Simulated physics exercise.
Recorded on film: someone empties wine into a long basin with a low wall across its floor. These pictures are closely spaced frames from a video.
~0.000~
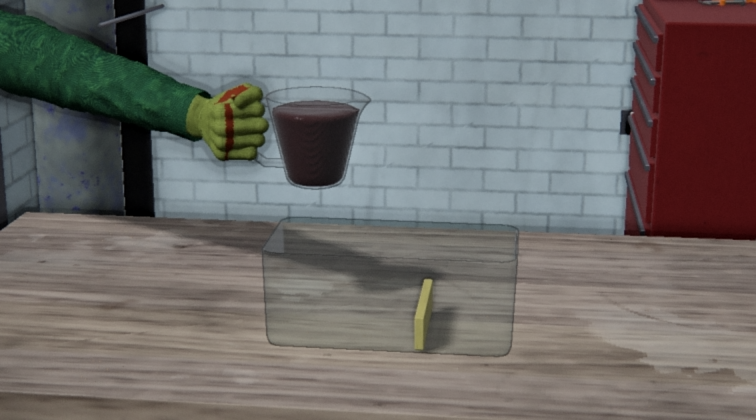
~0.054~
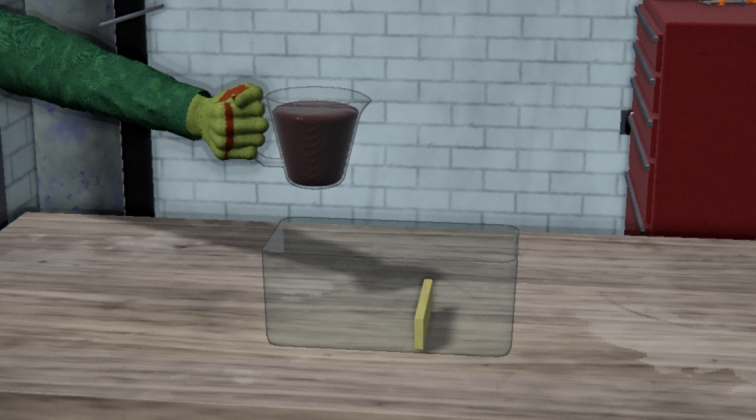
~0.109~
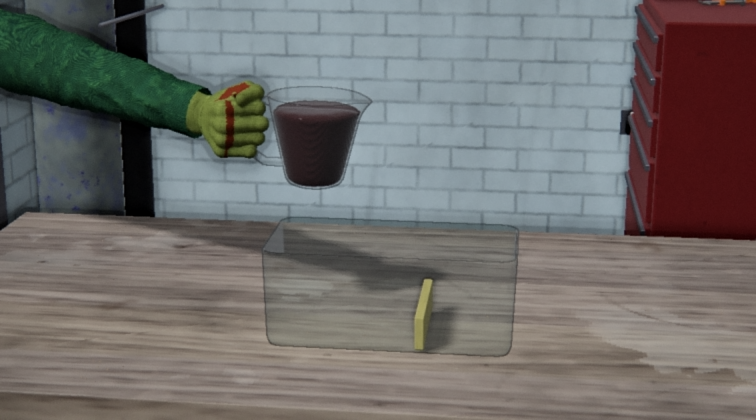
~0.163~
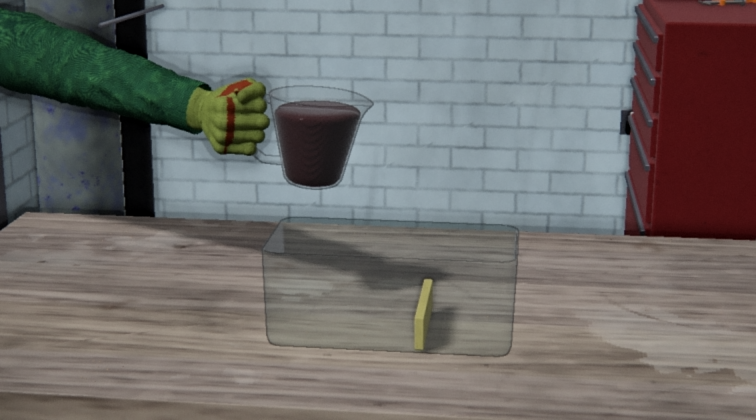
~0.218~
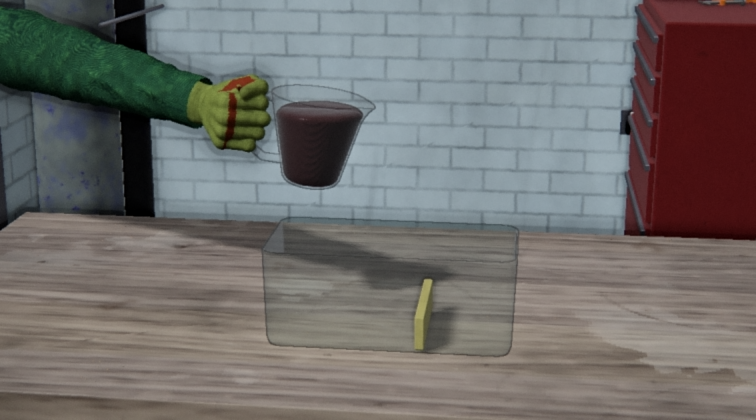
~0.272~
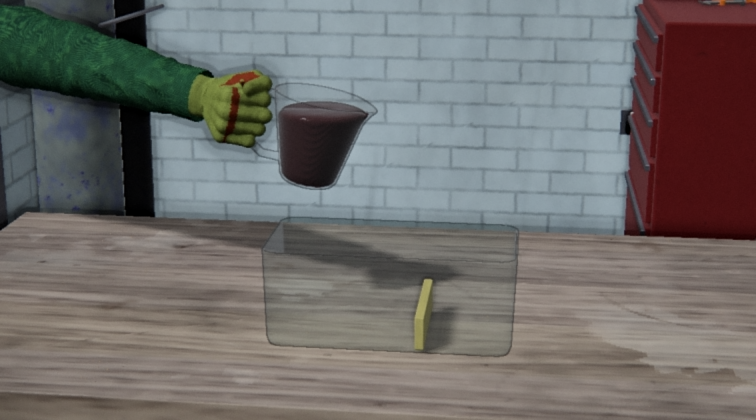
At the start, a yellow-green gloved hand in a green sleeve holds a clear jug of dark red liquid, level and nearly still, above a transparent basin with a low yellow wall inside. Then the hand gradually tips the jug slightly to the right, its spout dipping a little, and no liquid leaves it.
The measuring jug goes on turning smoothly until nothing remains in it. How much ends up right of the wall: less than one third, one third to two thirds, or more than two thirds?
One third to two thirds.
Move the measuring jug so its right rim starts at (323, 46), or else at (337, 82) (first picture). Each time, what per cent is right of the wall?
Near 5 per cent for the first start, near 5 per cent for the second.
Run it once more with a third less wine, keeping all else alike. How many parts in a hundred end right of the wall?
It should come out close to 30 per cent.
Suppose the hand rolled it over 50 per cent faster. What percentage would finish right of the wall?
I'd say roughly 40 in every hundred ends up there.
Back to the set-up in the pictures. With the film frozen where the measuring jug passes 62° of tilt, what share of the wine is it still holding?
About 70 per cent.
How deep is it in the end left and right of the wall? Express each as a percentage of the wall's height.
The left side sits at 20 per cent and the right side at 50.
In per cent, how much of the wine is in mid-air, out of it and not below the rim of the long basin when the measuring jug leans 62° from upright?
Somewhere around 20 per cent of it.
A moment on, the measuring jug is tipped part way and 70 per cent is still to pour, 2 is left of the wall and 8 right of it.
Next, the measuring jug is tipped on its side and 15 per cent is still to pour, 22 is left of the wall and 50 right of it.
Then the measuring jug is tipped right over and 0 per cent is still to pour, 45 is left of the wall and 54 right of it.
Later the measuring jug is tipped right over and 0 per cent is still to pour, 45 is left of the wall and 55 right of it.
In the end 45 per cent lies left of the wall, 55 right of it and 0 outside.
